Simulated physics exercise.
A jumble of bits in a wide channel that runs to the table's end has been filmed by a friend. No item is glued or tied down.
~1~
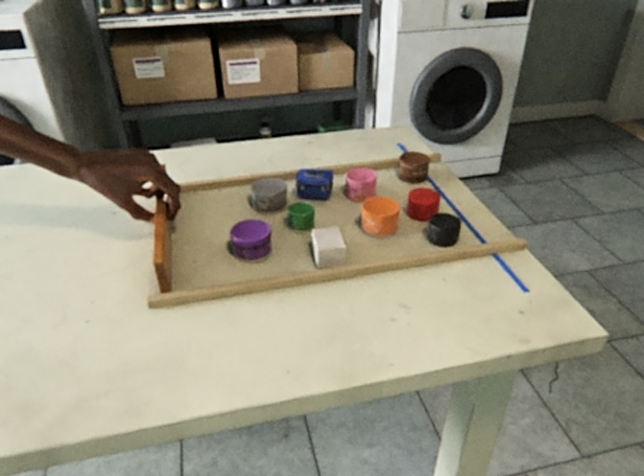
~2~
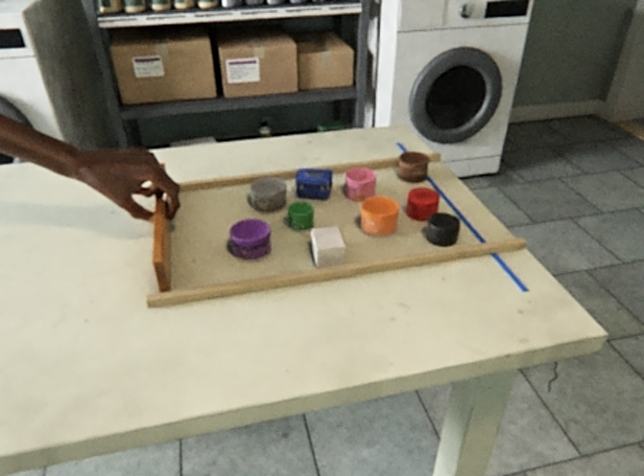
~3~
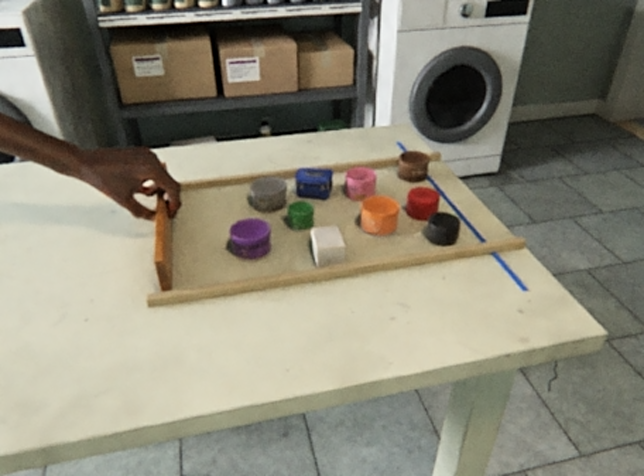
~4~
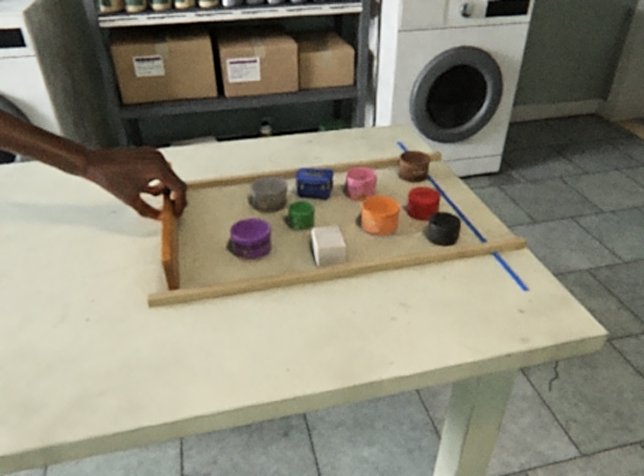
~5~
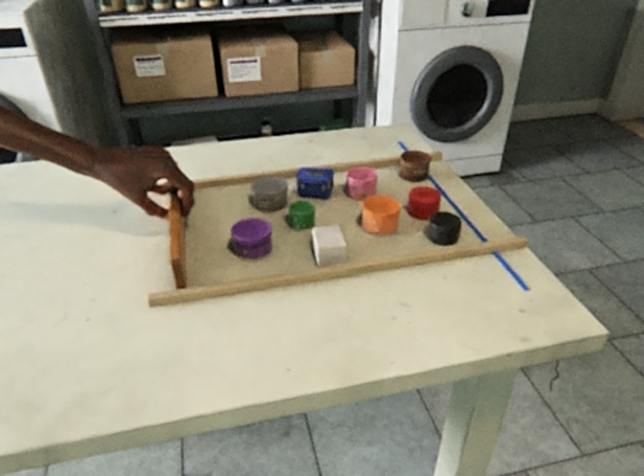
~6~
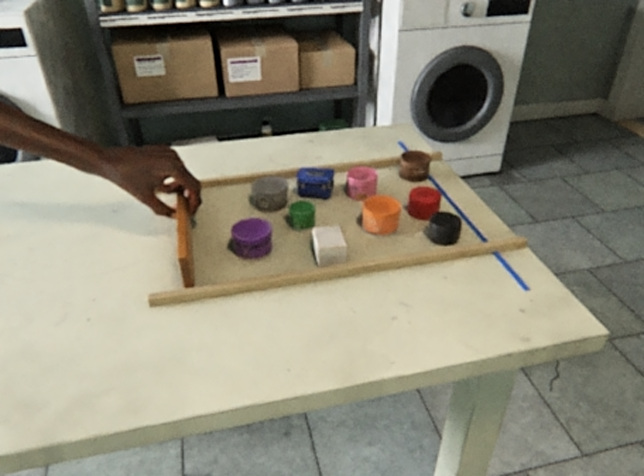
On a pale table, a hand slides an upright board slightly right behind colourful objects.
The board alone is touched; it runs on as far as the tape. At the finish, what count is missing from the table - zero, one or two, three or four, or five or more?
Missing: Five or more.
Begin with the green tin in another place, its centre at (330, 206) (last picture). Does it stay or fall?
From that start, the object then is safe.
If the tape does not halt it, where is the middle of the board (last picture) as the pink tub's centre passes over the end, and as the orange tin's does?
Middle approx. at (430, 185), then approx. at (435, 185).
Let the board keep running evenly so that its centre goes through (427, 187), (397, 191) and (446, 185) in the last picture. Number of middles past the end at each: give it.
Per position: 1 / 0 / 5.
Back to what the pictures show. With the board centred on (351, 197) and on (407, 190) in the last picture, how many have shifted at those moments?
Counts: 8, 10.
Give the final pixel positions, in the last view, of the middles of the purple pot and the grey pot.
For the purple pot it's (487, 210), and for the grey pot it's (451, 172).
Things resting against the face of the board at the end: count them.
The count in contact is 5.
Soon after, none off yet; brown tub at rest near (415, 166); black lid at rest near (445, 229); red lid at rest near (424, 203).
Then, none off yet; brown tub at rest near (415, 166); black lid at rest near (445, 229); red lid moved about its own width near (445, 195).
At rest, the number that fall off is five or more; fallen, orange tin, pink tub, red lid, black lid and brown tub.
